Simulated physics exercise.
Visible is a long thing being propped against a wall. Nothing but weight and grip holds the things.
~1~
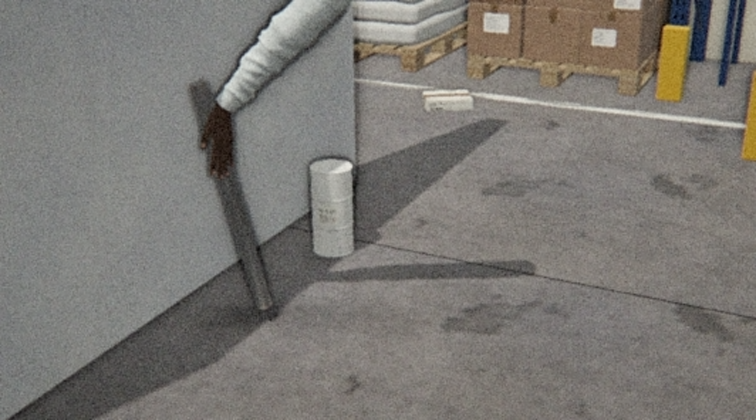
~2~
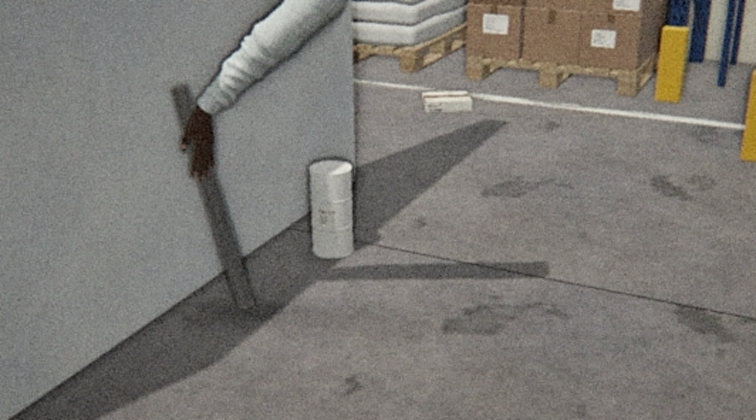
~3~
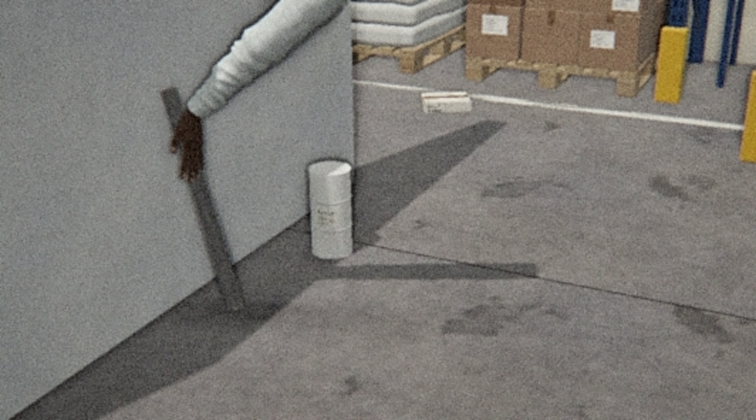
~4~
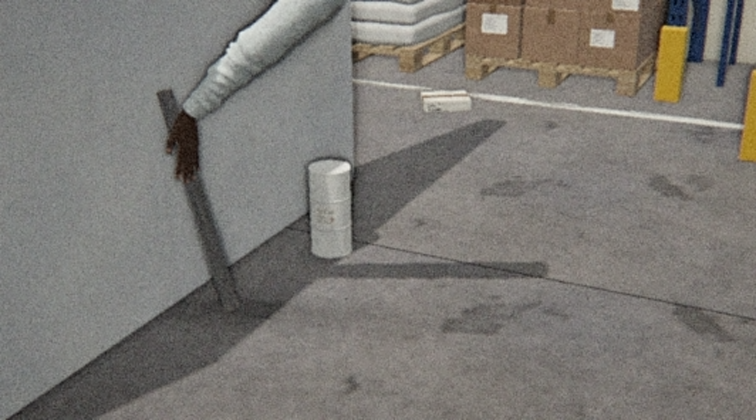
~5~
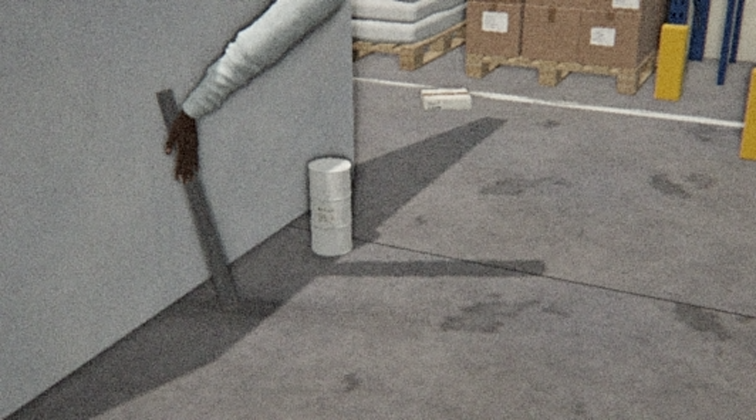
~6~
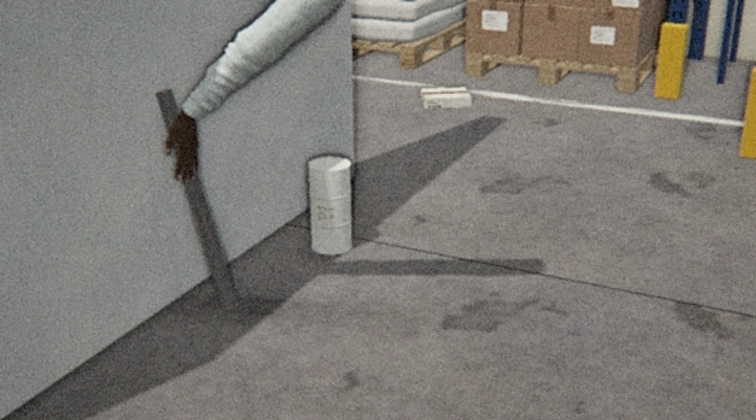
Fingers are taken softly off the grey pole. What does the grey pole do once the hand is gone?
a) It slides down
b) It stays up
It stays up (b).
Then, 0.20 s on from there, no change.
Then, 0.70 s on from there, grey pole resting near (198, 203).
In the end, both unmoved. At the end, from the last picture's camera, grey pole near (198, 203). The pole stays up.
